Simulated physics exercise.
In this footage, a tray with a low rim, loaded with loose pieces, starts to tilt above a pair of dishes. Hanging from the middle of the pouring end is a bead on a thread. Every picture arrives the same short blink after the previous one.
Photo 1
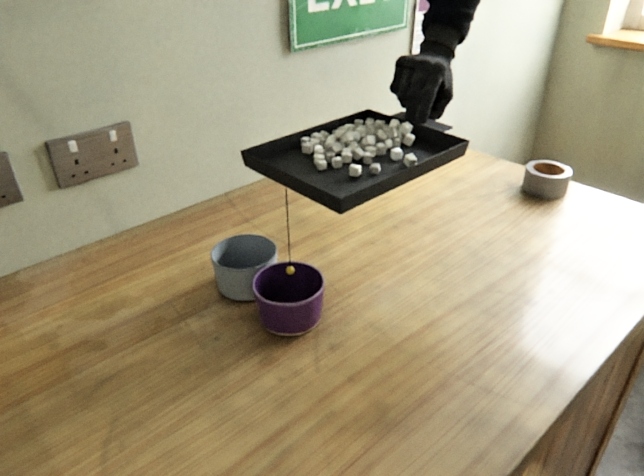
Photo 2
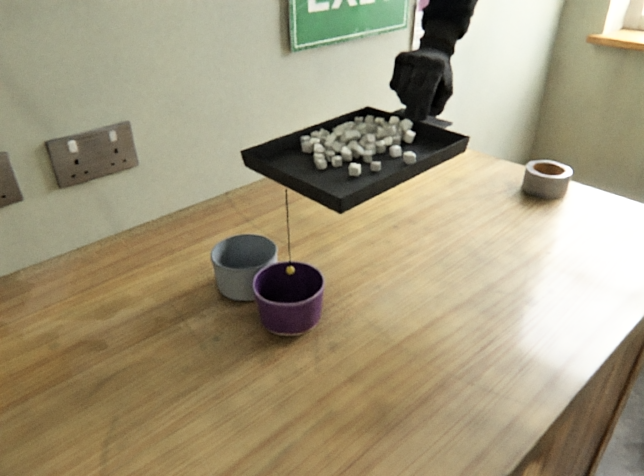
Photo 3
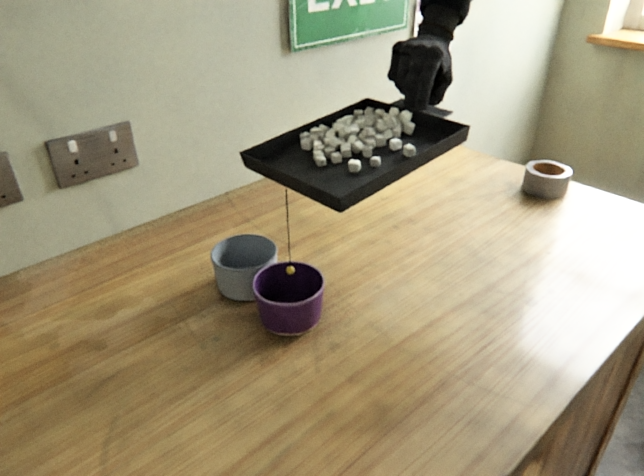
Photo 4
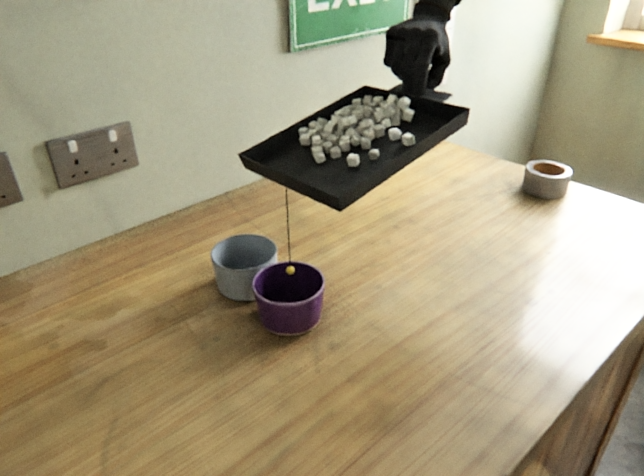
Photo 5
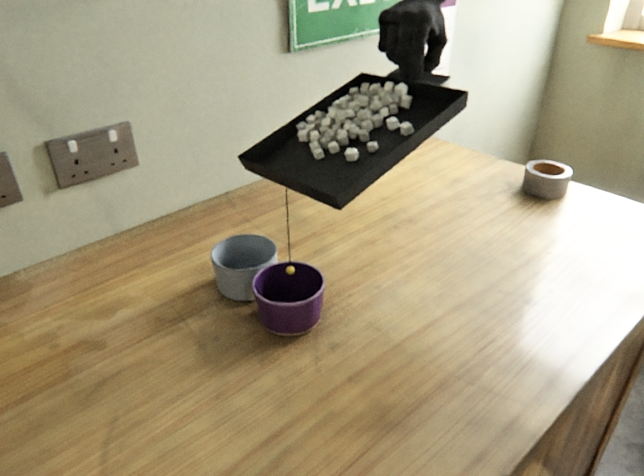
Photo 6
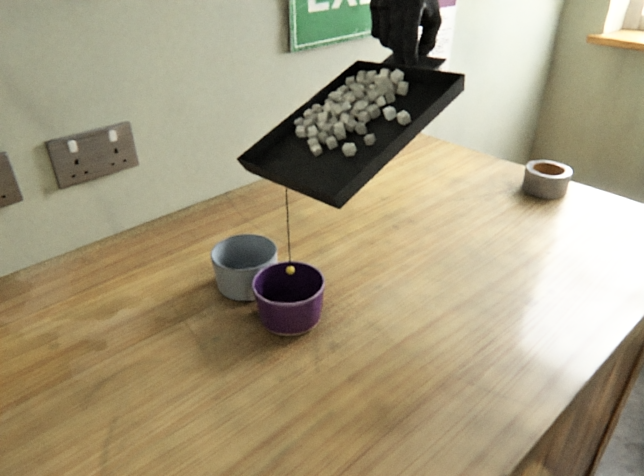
Black-gloved hand raising one end of a dark tray of pale cubes, tilting it above grey and purple dishes on a wooden table.
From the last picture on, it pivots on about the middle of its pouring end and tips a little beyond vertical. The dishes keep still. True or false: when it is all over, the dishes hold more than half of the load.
False.
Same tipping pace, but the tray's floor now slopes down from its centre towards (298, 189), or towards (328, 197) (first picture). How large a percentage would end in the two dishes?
In order: About 0, then 0 percent.
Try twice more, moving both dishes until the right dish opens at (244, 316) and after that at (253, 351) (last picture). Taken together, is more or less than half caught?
In the first position past half, in the second shy of half.
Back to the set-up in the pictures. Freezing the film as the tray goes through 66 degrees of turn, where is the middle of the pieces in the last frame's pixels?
The load is centred around (276, 144).
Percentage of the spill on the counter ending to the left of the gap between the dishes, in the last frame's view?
Share to the left: Near 90 per cent.
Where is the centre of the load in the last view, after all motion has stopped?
I'd put the middle somewhere around (178, 324).
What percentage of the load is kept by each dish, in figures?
I'd say some 10 in a hundred wind up in the left dish, and some 0 in a hundred in the right.
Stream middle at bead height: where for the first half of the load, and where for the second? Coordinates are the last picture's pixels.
First part (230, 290), rest (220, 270).
Just after the last frame, tray tipped steeply; almost all on the tray; about a tenth in the air.
A moment on, tray tipped past a quarter turn; the larger part on the tray; roughly a quarter outside both.
Further on, tray tipped past a quarter turn; about a tenth in the left dish; almost all outside both.
When it is over, tray tipped past a quarter turn; not one in the right dish; about a tenth in the left dish; almost all outside both.
